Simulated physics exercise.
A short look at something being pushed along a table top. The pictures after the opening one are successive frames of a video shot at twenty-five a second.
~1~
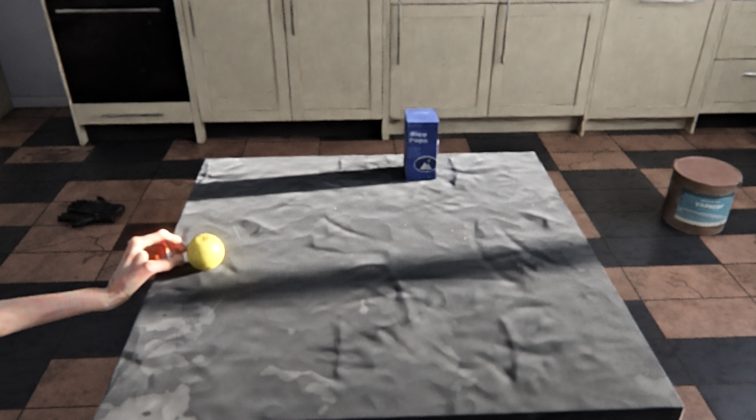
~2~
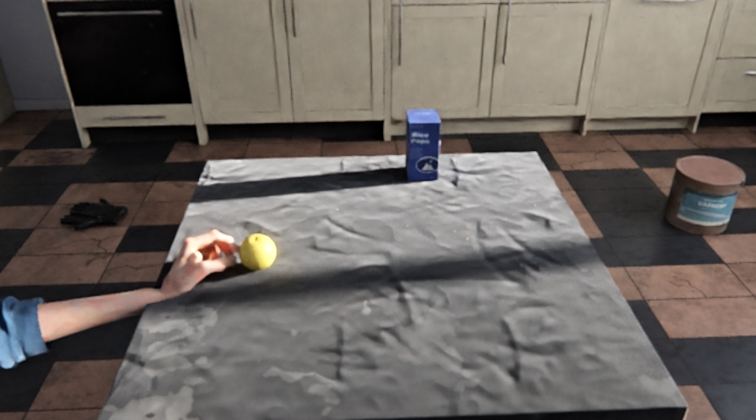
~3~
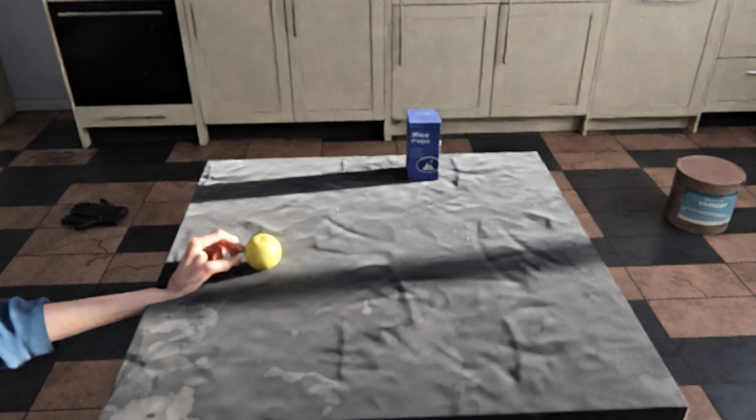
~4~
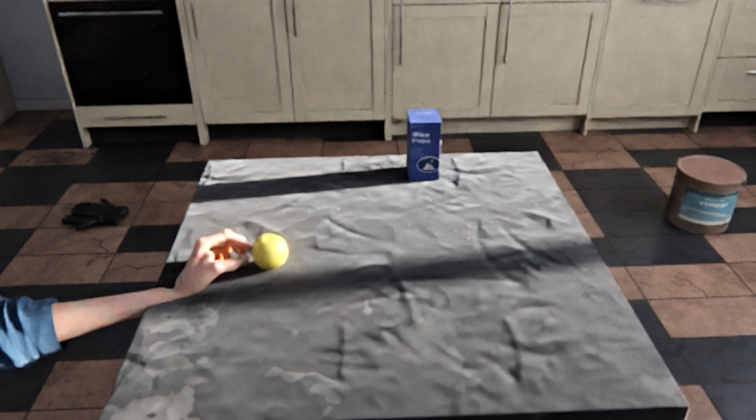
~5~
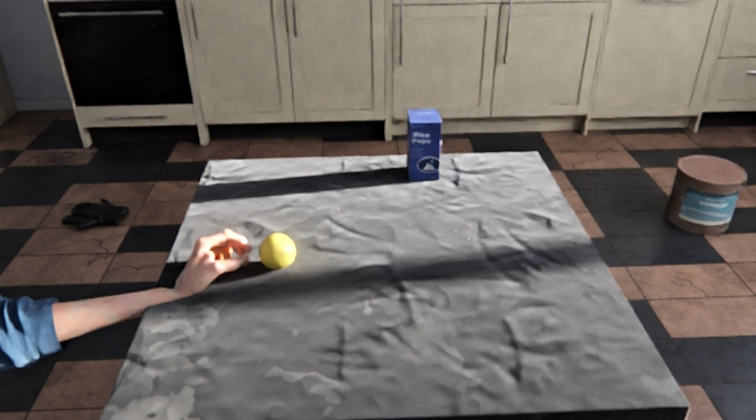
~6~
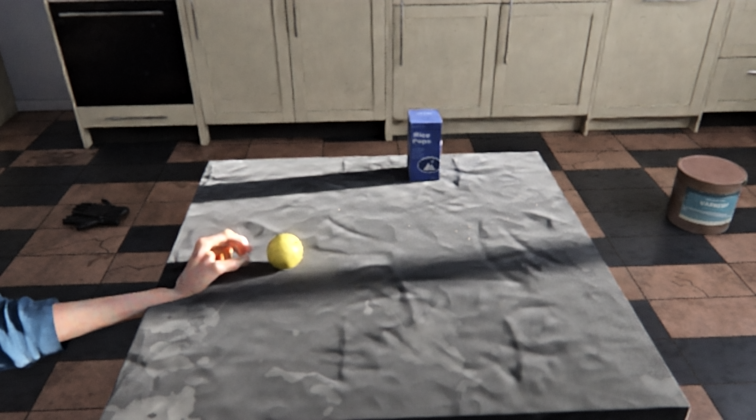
In a kitchen, a hand pushes a yellow apple a short way rightward along a grey table top past a standing blue box, then stays nearly still while the apple moves slightly farther right, leaving a small gap.
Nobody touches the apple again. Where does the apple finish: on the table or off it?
On the table.
Then, 0.20 s past the last view, yellow apple displaced about its own width near (314, 251).
Then, 0.40 s past the last view, yellow apple displaced well along near (336, 250).
Finally, moved from the start, yellow apple. Final places as the last picture's camera would see them, yellow apple near (354, 250).
